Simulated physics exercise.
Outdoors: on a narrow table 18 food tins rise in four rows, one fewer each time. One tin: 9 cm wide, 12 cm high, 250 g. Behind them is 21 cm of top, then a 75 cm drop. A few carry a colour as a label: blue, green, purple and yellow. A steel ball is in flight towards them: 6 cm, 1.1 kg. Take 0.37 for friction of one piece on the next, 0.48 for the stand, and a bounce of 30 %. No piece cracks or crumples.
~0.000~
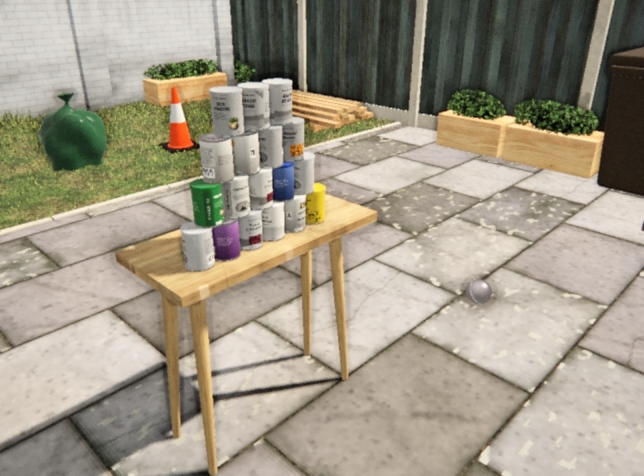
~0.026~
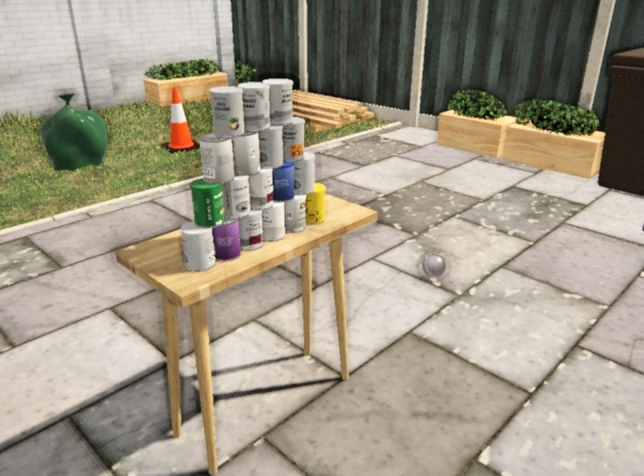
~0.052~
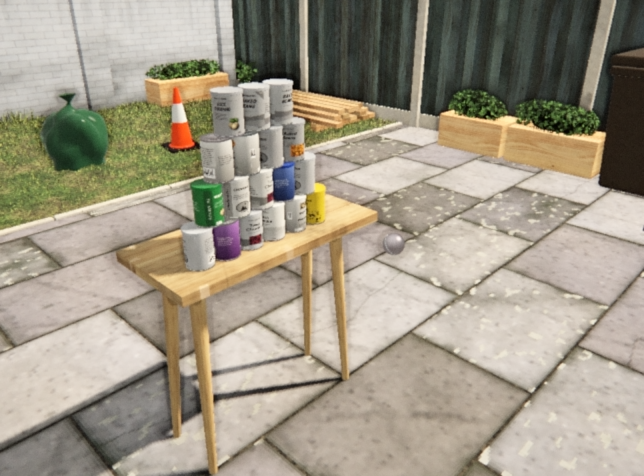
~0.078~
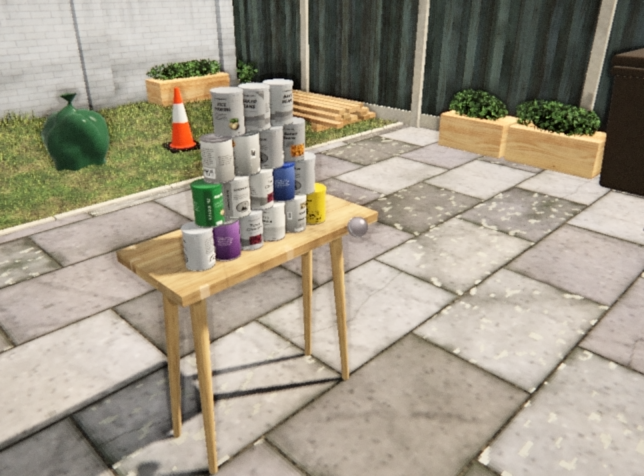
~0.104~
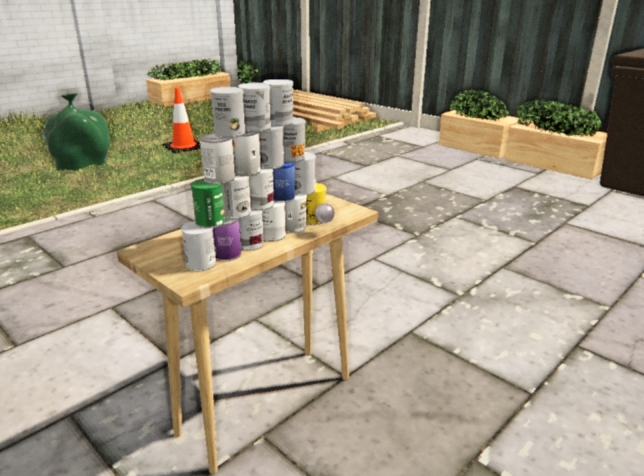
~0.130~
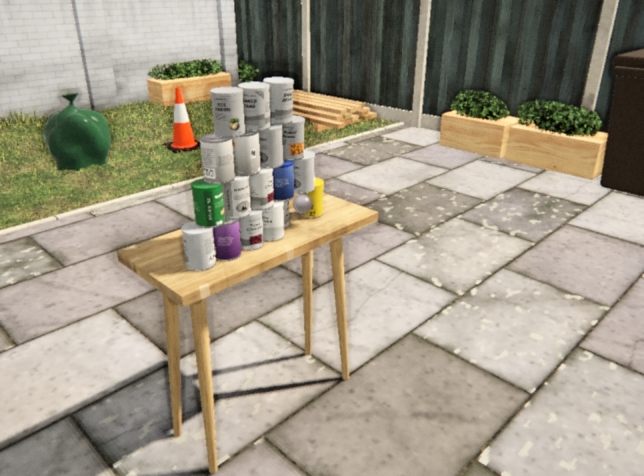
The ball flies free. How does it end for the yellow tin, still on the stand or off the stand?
It drops off.
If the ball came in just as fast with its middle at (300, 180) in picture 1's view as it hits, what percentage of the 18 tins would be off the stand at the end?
In that case 20 per cent.
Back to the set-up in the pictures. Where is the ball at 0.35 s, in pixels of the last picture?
At about (192, 206).
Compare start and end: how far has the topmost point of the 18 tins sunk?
About 0 cm.
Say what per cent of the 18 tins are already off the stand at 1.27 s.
At that moment 15 per cent.
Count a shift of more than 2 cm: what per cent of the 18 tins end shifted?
45 per cent.
By 0.35 s, ball still moving; none of the 18 tins off the stand, 5 disturbed; yellow tin tilted 66°; blue tin tilted 5°.
By 0.77 s, ball still moving; 2 of the 18 tins off the stand; yellow tin tilted 58°, 66 cm lower; blue tin on its side.
By 1.27 s, ball still moving; 3 of the 18 tins off the stand; yellow tin on its side; blue tin on its side.
By 2.12 s, ball still moving; 4 of the 18 tins off the stand; yellow tin on its side; blue tin on its side.
When it is over (2.5 s), ball rolling away; 5 of the 18 tins off the stand; yellow tin on its side; blue tin on its side; purple tin unmoved. In pixels of the last frame, middles, yellow tin near (239, 204), blue tin near (223, 343).
